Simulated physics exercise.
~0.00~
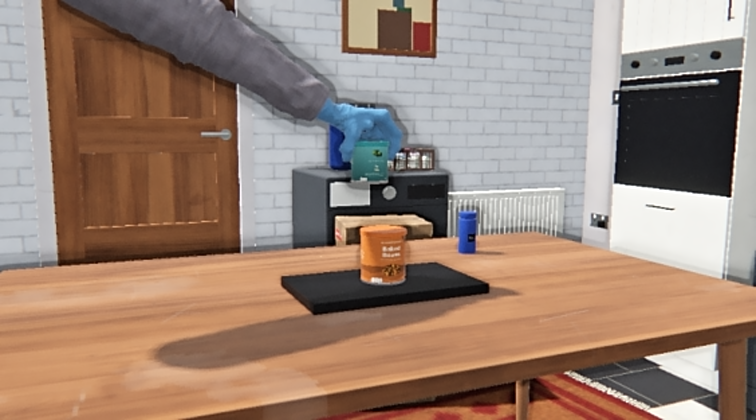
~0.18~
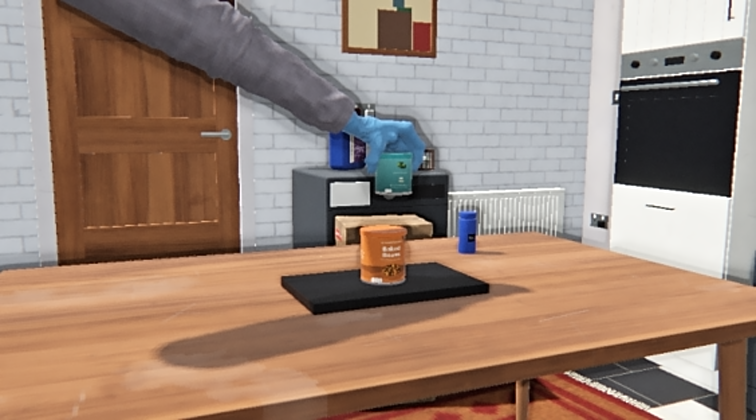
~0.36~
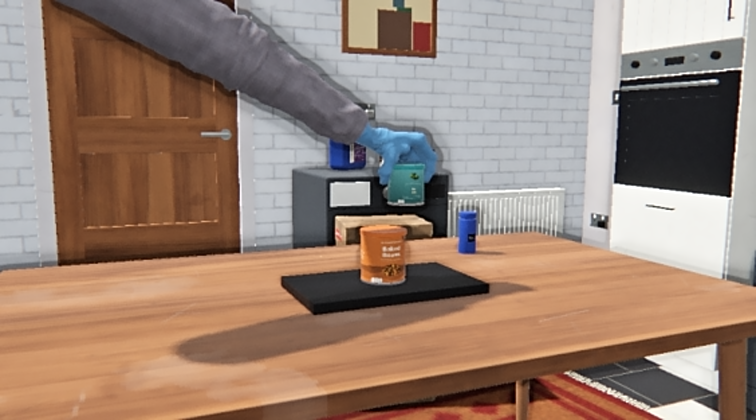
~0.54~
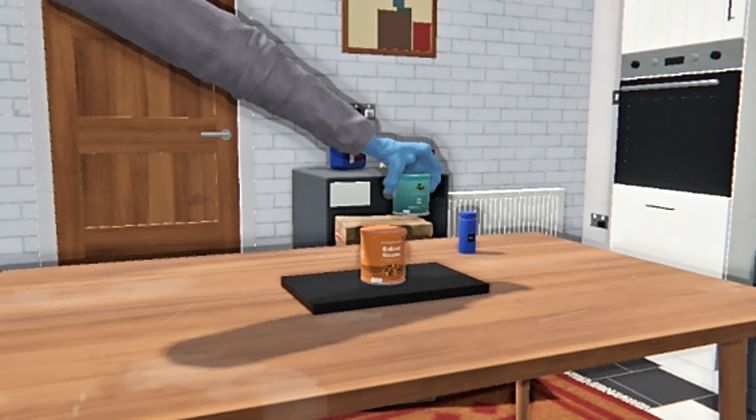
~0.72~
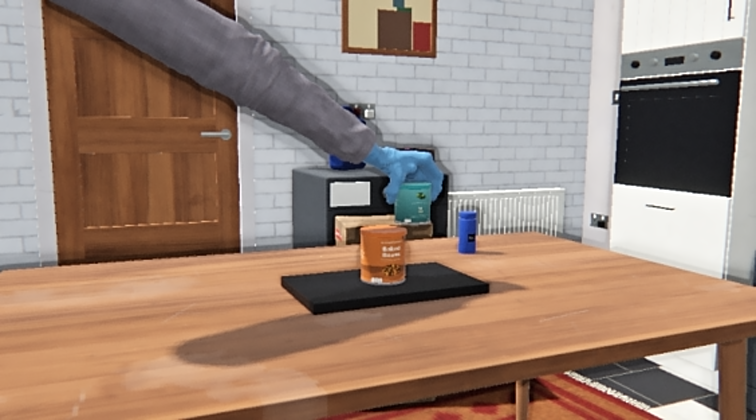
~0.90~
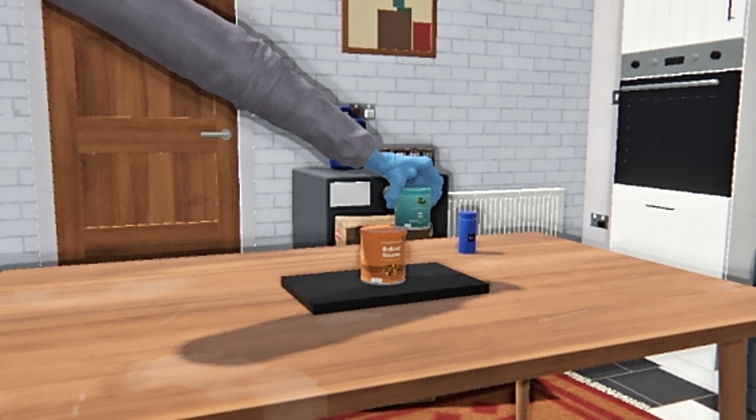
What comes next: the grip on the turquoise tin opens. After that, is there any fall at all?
Yes, there is.
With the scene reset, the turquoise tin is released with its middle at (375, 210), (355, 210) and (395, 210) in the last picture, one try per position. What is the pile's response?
The pile remains standing the first time, collapses the second time and remains standing the third time.
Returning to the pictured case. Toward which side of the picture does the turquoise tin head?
It heads rightwards.
Around 1.20 s, turquoise tin now fallen.
Around 1.30 s, things are still on the move.
Around 1.50 s, nothing new.
Around 3.00 s, turquoise tin resting near (439, 257).
Finally (4.0 s), fallen, turquoise tin; the other 3 still in place. Final places as the last picture's camera would see them, turquoise tin near (439, 257). The pile comes apart.
